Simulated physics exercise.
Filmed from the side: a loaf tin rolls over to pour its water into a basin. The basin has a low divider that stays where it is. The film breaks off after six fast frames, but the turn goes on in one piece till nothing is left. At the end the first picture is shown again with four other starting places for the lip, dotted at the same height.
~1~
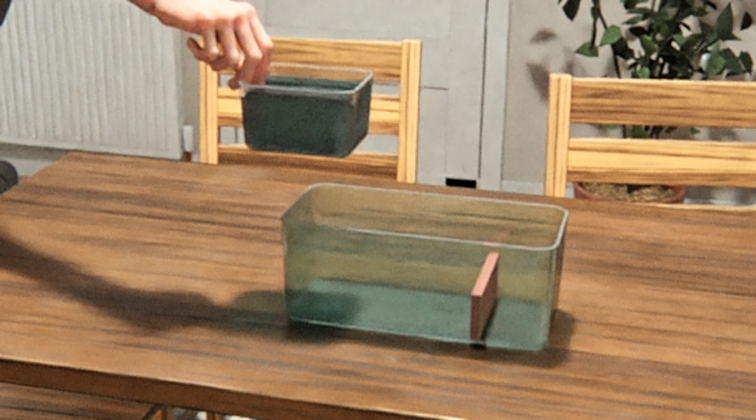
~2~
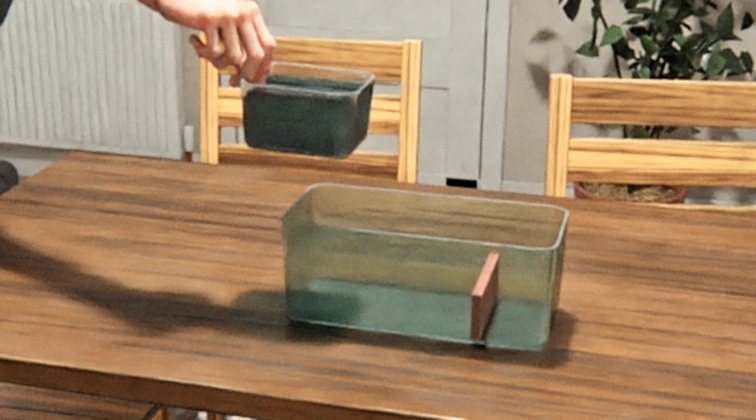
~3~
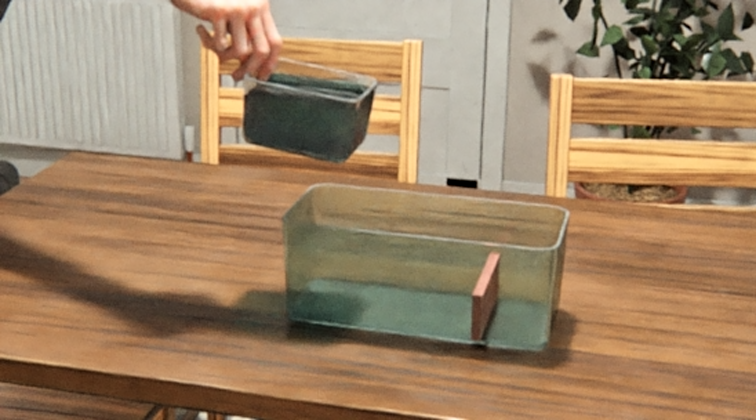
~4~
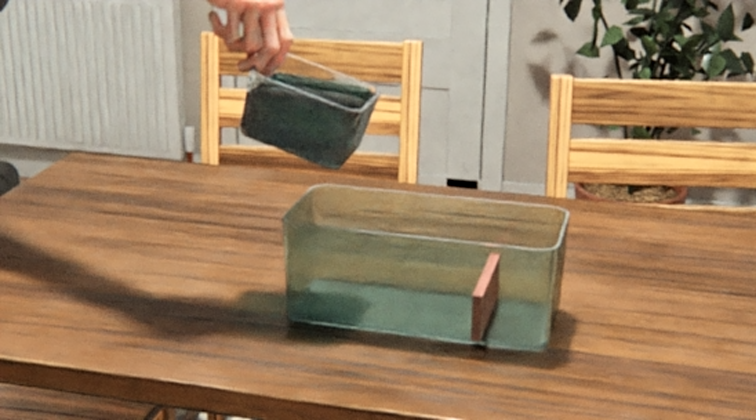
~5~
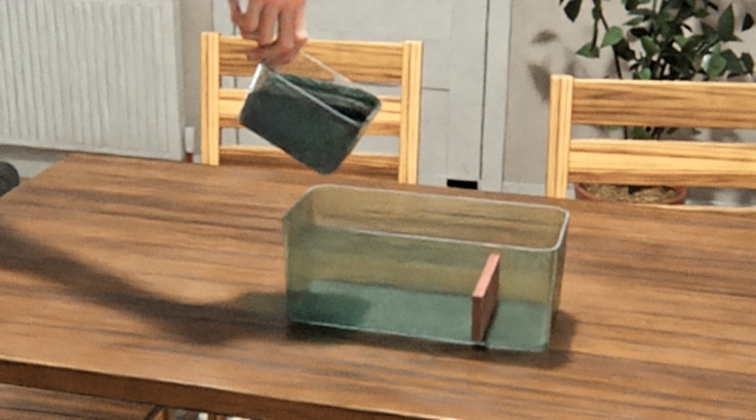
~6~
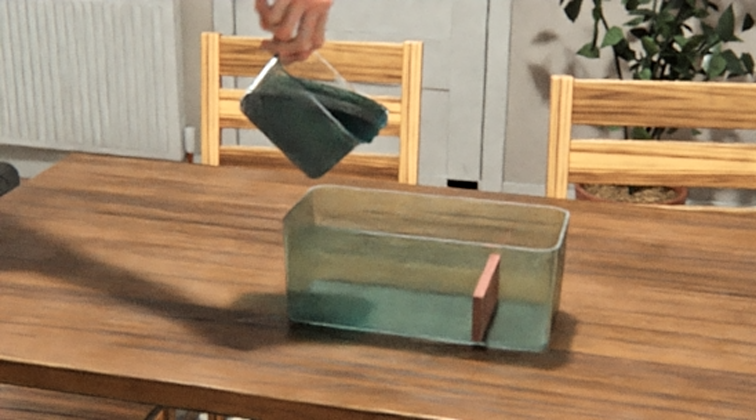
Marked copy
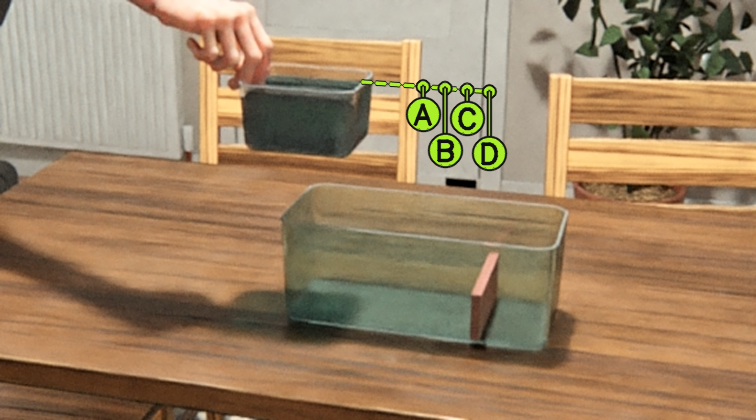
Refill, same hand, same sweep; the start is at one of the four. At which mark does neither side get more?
Dot C does it best.
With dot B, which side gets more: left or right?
The left one.
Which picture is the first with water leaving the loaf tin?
Picture 5.
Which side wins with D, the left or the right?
More ends on the right.
On the marked copy, A at (423, 86); B at (445, 88); C at (467, 90); D at (489, 91).
If A is chosen, about 82 % ends left of the wall and 10 % right of it; 8 % is lost outside.
If B is chosen, about 67 % ends left of the wall and 25 % right of it; 8 % is lost outside.
If C is chosen, about 48 % ends left of the wall and 45 % right of it; 7 % is lost outside.
If D is chosen, about 31 % ends left of the wall and 65 % right of it; 4 % is lost outside.
